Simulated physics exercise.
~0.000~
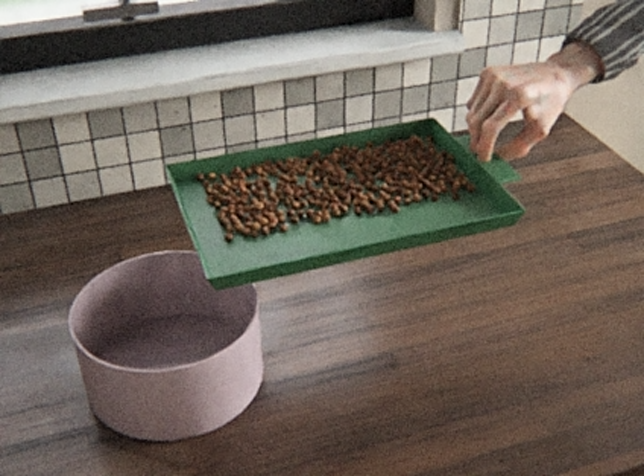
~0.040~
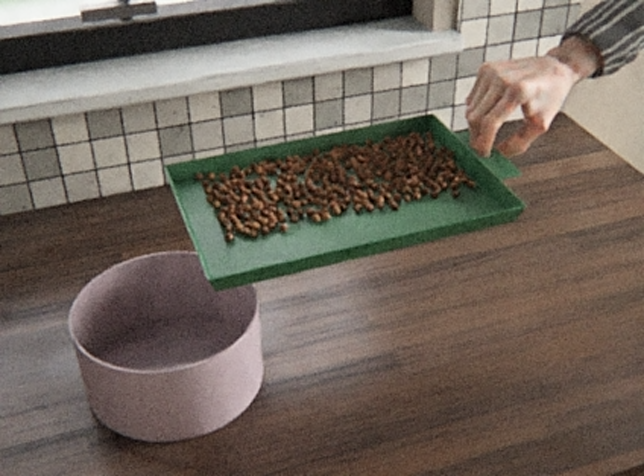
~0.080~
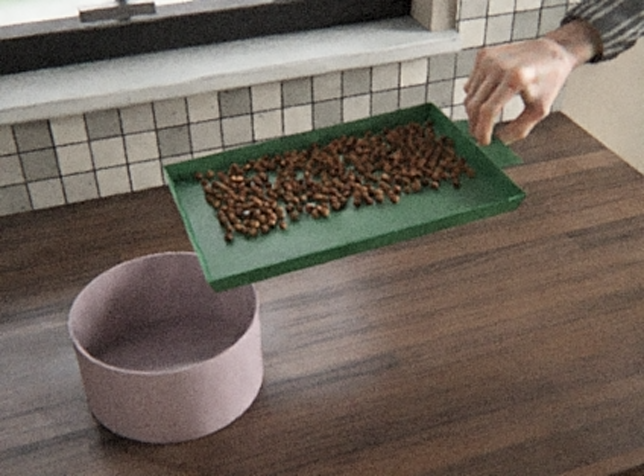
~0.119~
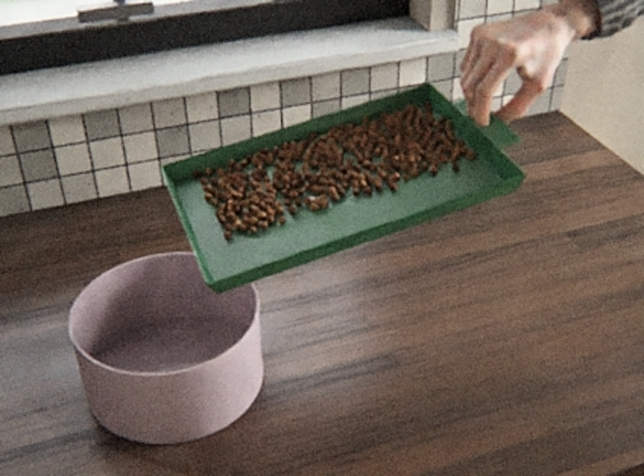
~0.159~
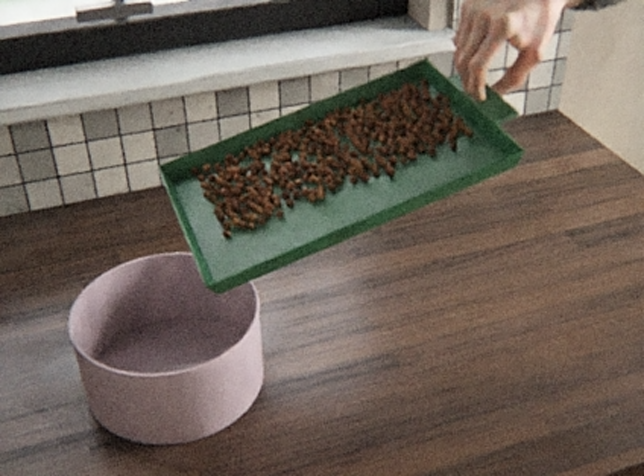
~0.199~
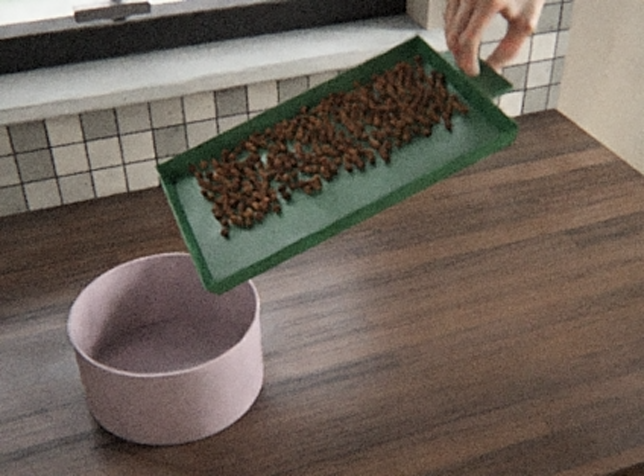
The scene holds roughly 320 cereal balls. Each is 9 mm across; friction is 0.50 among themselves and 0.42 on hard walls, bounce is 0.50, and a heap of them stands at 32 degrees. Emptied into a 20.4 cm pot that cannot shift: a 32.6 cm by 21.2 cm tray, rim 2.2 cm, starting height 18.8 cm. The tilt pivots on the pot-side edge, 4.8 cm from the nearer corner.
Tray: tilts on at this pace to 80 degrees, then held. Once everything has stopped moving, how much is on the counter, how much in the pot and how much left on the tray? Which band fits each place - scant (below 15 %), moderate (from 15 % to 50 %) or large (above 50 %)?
Counter: Going to get a middle portion; pot: Going to get the main portion; tray: Going to get a small portion.
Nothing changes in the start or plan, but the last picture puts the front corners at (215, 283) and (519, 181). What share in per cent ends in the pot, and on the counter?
Per cent by place - pot 20, counter 75.
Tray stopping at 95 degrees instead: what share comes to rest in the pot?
It would be near 75 per cent.
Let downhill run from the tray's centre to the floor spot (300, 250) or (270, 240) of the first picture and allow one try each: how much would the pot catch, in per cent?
Roughly 5 % for the first direction, roughly 40 % for the second.
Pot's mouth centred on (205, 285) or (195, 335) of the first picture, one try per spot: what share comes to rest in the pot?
About 35 and 55 per cent.
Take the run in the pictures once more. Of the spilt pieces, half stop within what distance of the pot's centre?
That comes to near 26 cm.
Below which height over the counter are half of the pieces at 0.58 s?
Median height: Approx. 24 cm.
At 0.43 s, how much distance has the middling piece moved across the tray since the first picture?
Displacement on the tray: About 4 cm.
After 0.43 s, tilt 50 degrees; the tray holds 100 %, the pot 0 %.
After 0.58 s, tilt 71 degrees; the tray holds 100 %, the pot 0 %.
After 0.86 s, tilt 80 degrees; the tray holds 15 %, the pot 55 %.
In the end, at 2.5 s, counter 25 %, pot 75 %, tray 0 %.
